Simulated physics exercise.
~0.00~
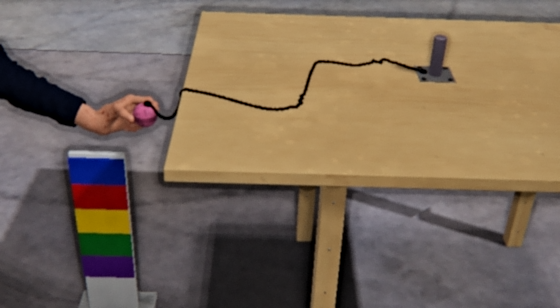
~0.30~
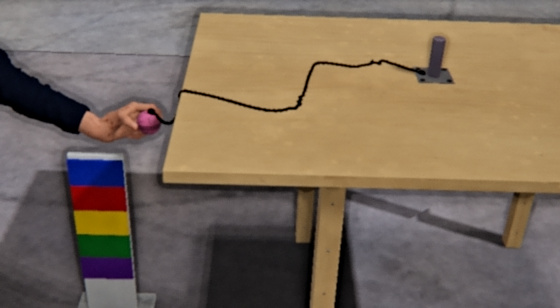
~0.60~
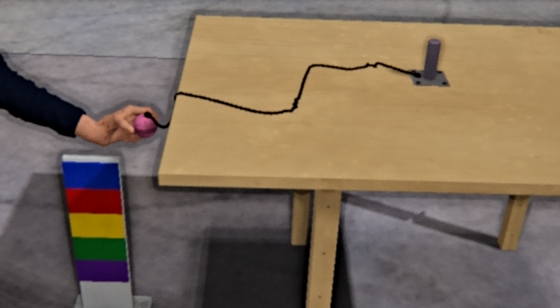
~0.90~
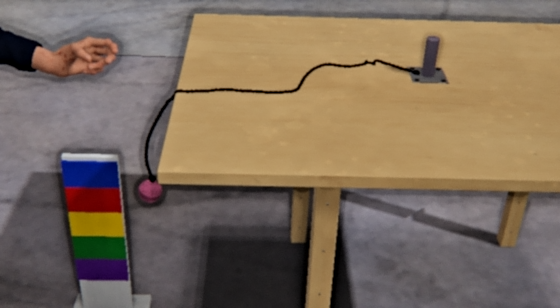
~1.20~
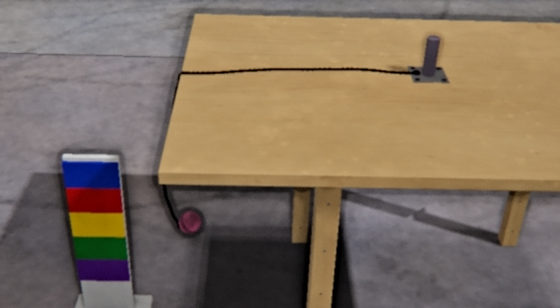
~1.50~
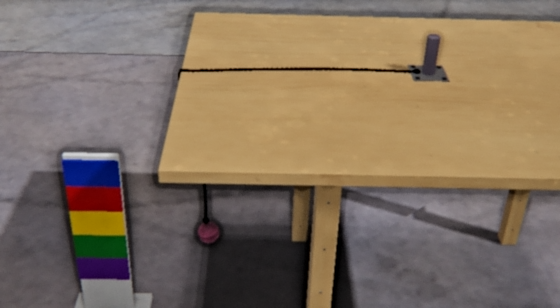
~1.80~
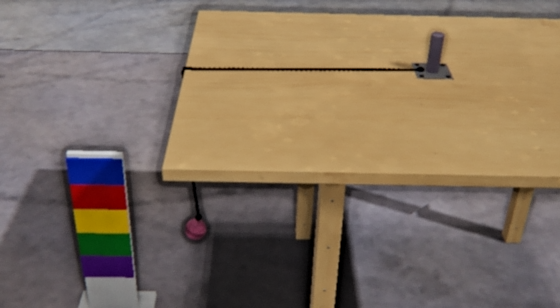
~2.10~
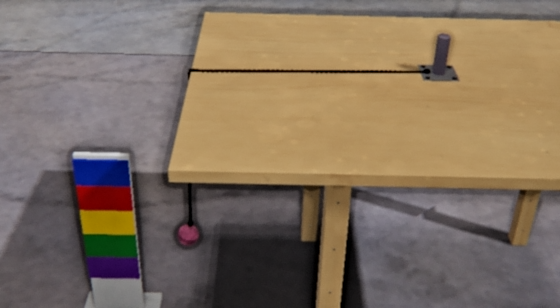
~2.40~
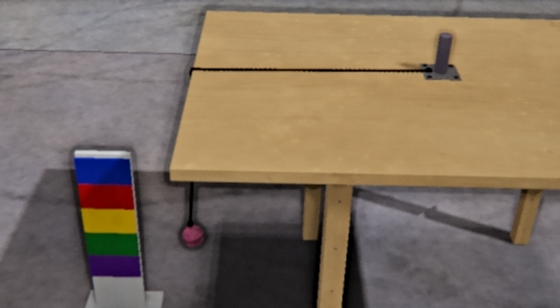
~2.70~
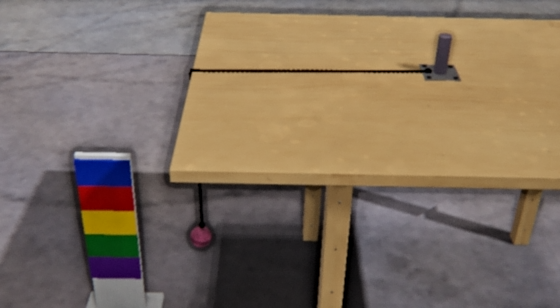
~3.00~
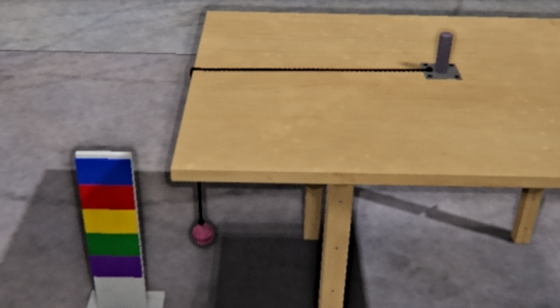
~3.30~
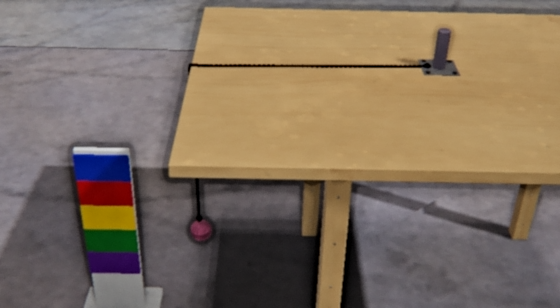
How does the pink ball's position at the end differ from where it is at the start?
At the start the pink ball is held in the hand off the left end of the table, above the colored bands. At the end it is lower and farther right, hanging from its cord below the table's edge, level with the green band.
